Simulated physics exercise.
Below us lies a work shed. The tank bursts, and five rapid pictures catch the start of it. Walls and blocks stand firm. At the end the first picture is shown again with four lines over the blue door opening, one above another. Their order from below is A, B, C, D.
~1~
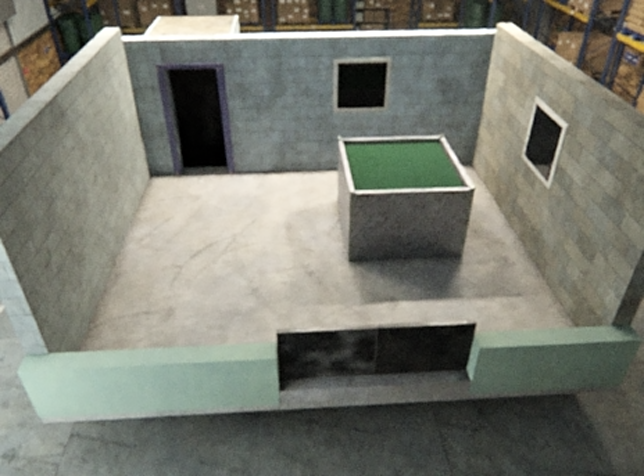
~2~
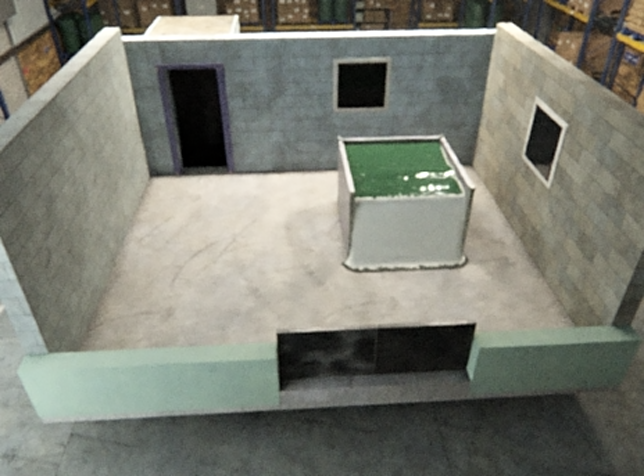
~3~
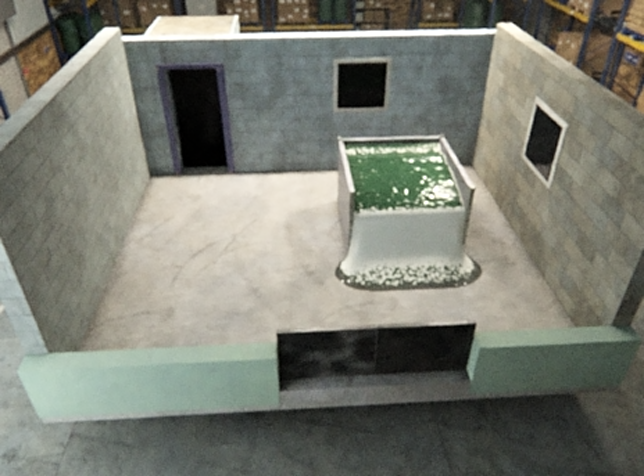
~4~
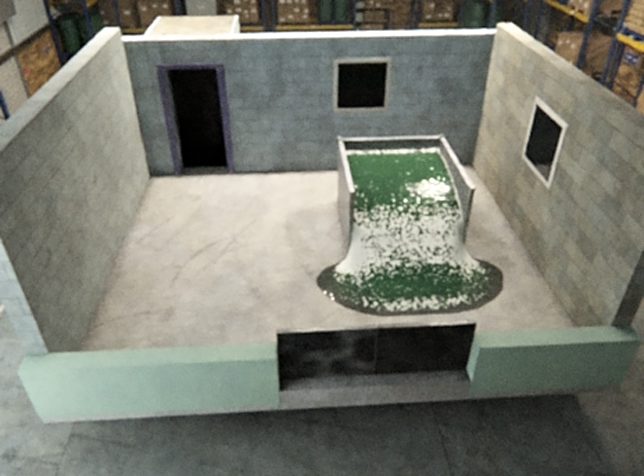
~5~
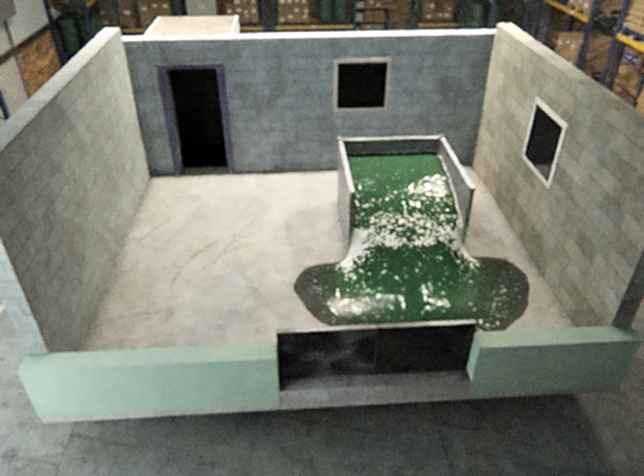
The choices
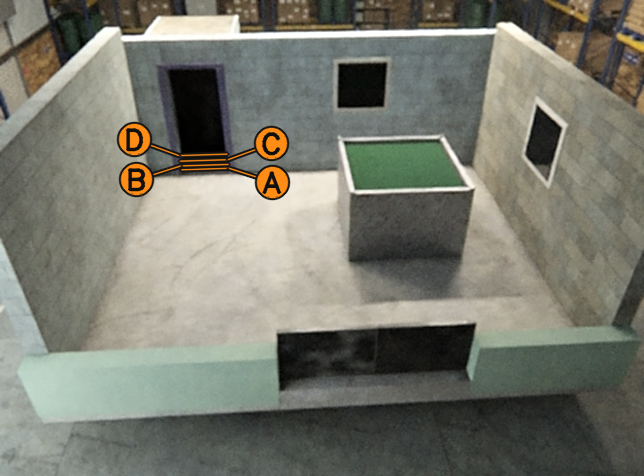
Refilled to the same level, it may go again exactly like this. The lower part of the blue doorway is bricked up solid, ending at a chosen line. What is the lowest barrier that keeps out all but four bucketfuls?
The limit is B.
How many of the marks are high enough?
Three of them.
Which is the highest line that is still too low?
A it is.
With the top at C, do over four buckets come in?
No.
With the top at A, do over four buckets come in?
Yes.
On the marked copy, A at (205, 169); B at (204, 165); C at (203, 160); D at (203, 154); from the bottom up A, B, C, D.
With A, about 12 bucketfuls get in.
With B, a splash gets over, under a bucket.
With C, nothing gets over.
With D, nothing gets over.
